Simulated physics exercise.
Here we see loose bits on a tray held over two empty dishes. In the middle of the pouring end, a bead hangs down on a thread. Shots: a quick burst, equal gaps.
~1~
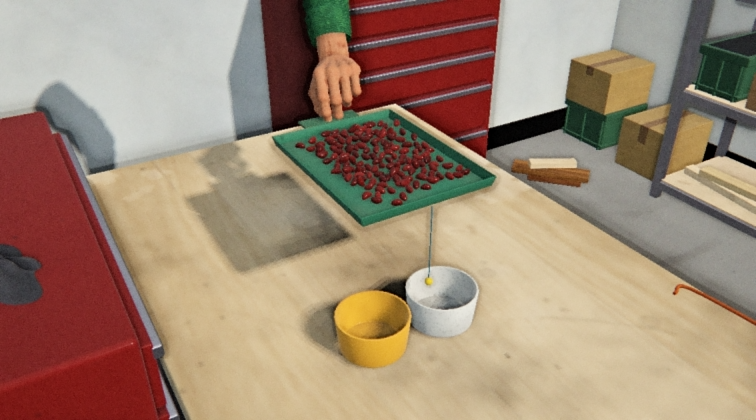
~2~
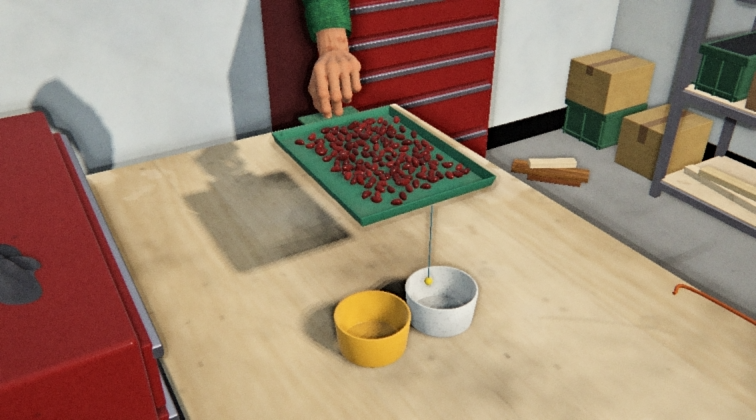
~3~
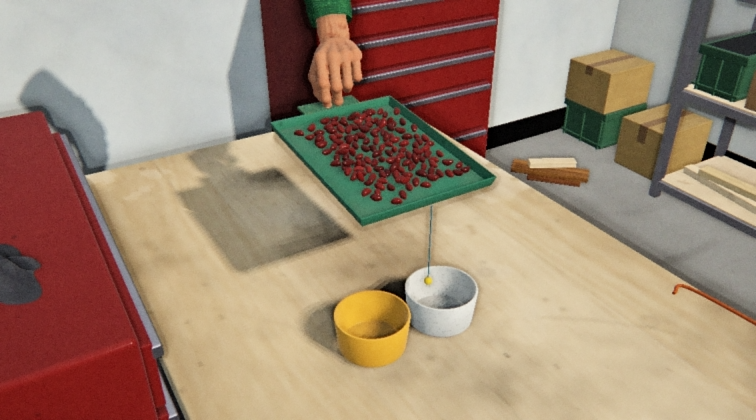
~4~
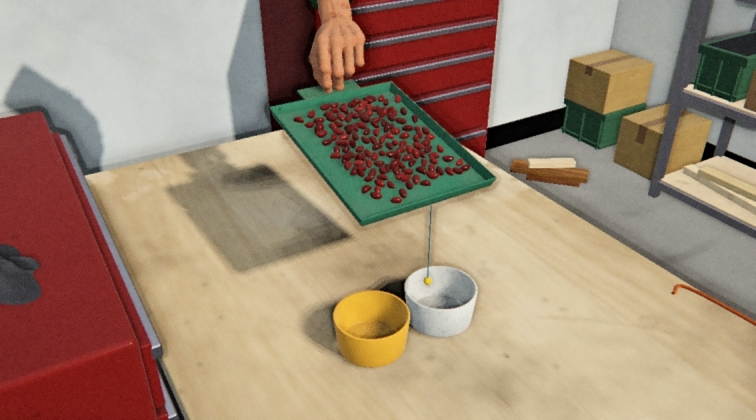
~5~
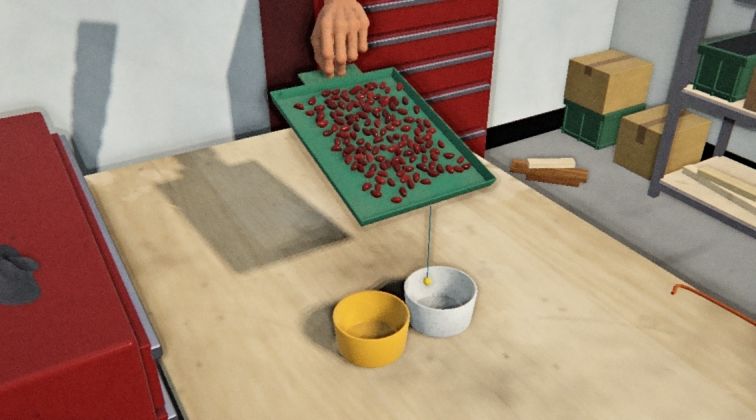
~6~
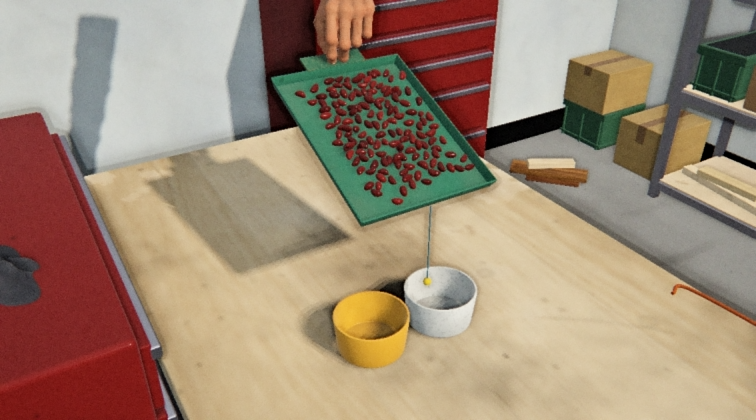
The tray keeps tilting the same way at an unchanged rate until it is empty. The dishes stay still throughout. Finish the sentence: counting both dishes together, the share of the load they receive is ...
The share is smaller than half.
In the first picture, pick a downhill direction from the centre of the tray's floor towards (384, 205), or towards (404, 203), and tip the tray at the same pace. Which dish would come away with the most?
For the first slope the lefthand dish, for the second the lefthand dish.
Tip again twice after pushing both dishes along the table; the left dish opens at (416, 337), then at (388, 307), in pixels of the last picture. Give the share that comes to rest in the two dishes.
The first try yields 70% and the second yields 20%.
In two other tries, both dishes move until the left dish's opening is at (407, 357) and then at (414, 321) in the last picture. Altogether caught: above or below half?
The first time it's lower than half, the second time higher than half.
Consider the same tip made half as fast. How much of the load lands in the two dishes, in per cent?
Share: Roughly 20%.
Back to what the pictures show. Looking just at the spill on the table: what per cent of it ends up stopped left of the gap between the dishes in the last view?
10 per cent, about.
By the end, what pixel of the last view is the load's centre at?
Close to (463, 356), more or less.
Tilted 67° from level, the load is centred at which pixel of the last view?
Centre estimate: (435, 190).
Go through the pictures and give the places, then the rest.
The first frame shows corners of the pouring end at (363, 216) and (492, 176), level; middle of the load at (373, 156), kidney beans; left dish at (392, 349); right dish at (462, 320); bead on its thread at (429, 281).
The second frame shows corners of the pouring end at (363, 216) and (492, 176), level; middle of the load at (373, 154).
The third frame shows corners of the pouring end at (363, 216) and (492, 176), tipped barely, level across its low end; middle of the load at (373, 148).
The fourth frame shows corners of the pouring end at (363, 217) and (493, 177), tipped a little, level across its low end; middle of the load at (373, 140).
The fifth frame shows corners of the pouring end at (363, 218) and (493, 178), tipped clearly, level across its low end; middle of the load at (374, 132).
The sixth frame shows corners of the pouring end at (364, 219) and (493, 179), tipped clearly, level across its low end; middle of the load at (381, 134); left dish at (391, 350); right dish at (461, 320).
Soon after the last picture, tray tipped steeply; most on the tray; a small part in the air.
A little later, tray tipped past a quarter turn; a stray few on the tray; a small part in the left dish; a small part in the right dish; about two thirds outside both; about a quarter in the air.
Later still, tray tipped past a quarter turn; a small part in the left dish; a small part in the right dish; most outside both.
At rest, tray tipped past a quarter turn; a small part in the left dish; a small part in the right dish; most outside both.
